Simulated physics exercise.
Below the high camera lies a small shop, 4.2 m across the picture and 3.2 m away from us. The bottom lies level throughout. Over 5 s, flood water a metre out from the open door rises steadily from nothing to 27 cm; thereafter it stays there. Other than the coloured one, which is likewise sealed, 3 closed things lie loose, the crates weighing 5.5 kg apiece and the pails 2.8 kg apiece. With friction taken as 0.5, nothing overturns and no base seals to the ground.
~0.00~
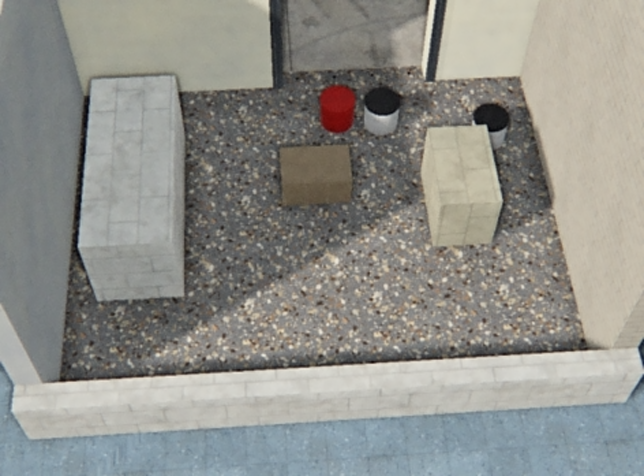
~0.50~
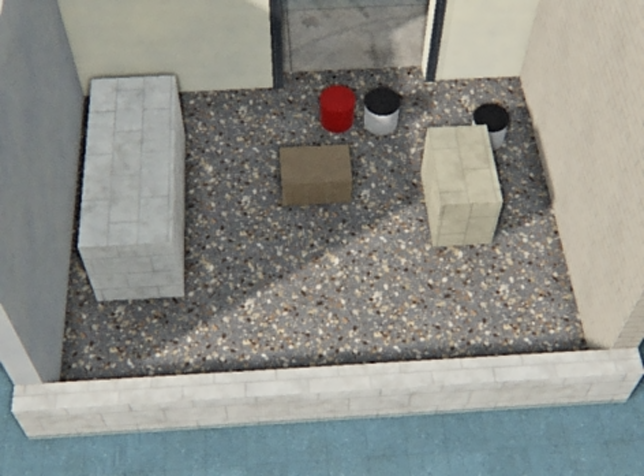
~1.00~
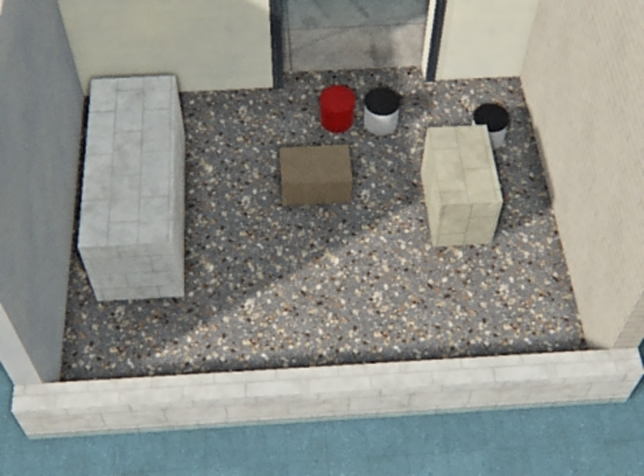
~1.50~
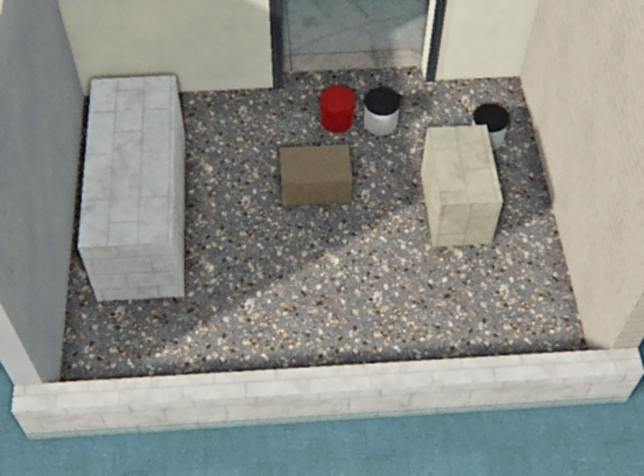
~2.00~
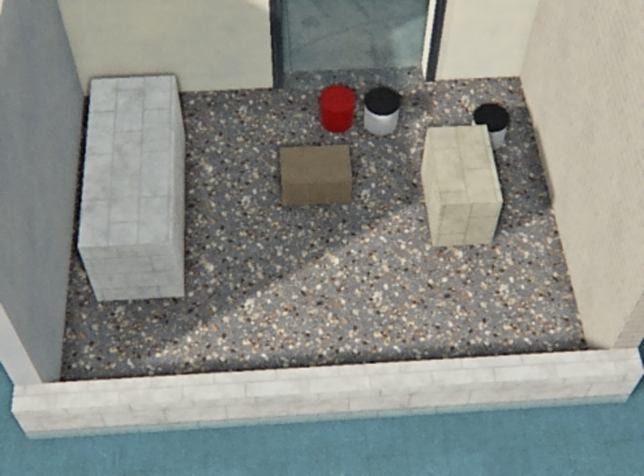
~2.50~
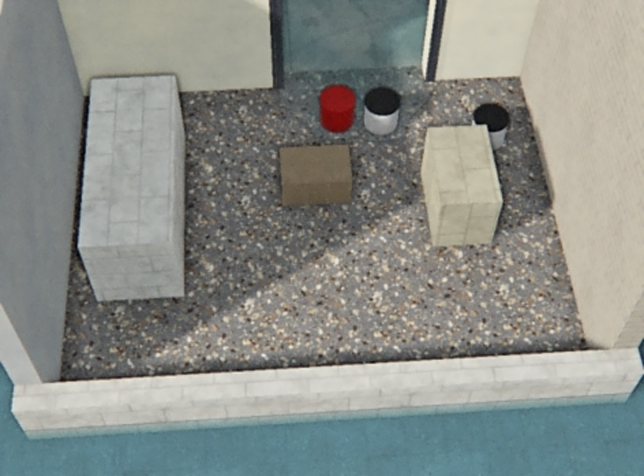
A long pale-grey block stands at the left of a small shop with a level, speckled floor, seen from high above. A brown box sits near the middle, a cream block at right, and a red pail and two black-topped white containers towards the back. Blue-green water deepens outside the low front wall and beyond the rear doorway, then spreads slightly inside there, while the objects and camera stay still.
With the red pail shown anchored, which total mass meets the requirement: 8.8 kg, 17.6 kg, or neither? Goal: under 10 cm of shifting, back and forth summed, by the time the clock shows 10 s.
The answer is neither.
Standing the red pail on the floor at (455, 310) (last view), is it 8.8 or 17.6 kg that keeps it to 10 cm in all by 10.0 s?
Note: Heavier only OK.
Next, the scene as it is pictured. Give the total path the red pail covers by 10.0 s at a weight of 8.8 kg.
Around 300 centimetres in total.
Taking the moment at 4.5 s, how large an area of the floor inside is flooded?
At that time the wet patch spans about 6.5 m2.
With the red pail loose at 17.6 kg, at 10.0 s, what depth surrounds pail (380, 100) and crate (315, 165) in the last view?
Roughly 16 and 17 cm.
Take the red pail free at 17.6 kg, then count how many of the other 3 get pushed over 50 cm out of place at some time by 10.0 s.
The answer here is 3.
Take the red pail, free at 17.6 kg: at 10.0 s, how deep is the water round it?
17 cm, roughly.
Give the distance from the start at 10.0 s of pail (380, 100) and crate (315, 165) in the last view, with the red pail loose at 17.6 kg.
Net displacement, in order: 200 cm; 80 cm.
After 3.5 s the red pail would be 24 cm from its start with 8.8 kg and 0 cm from its start with 17.6 kg; 7 cm of water round it then.
After 4.5 s the red pail would be 65 cm from its start with 8.8 kg and 7 cm from its start with 17.6 kg; 8 cm of water round it then.
After 7.0 s the red pail would be 204 cm from its start with 8.8 kg and 78 cm from its start with 17.6 kg; 8 cm of water round it then.
After 10.0 s the red pail would be 241 cm from its start with 8.8 kg and 168 cm from its start with 17.6 kg; 17 cm of water round it then.
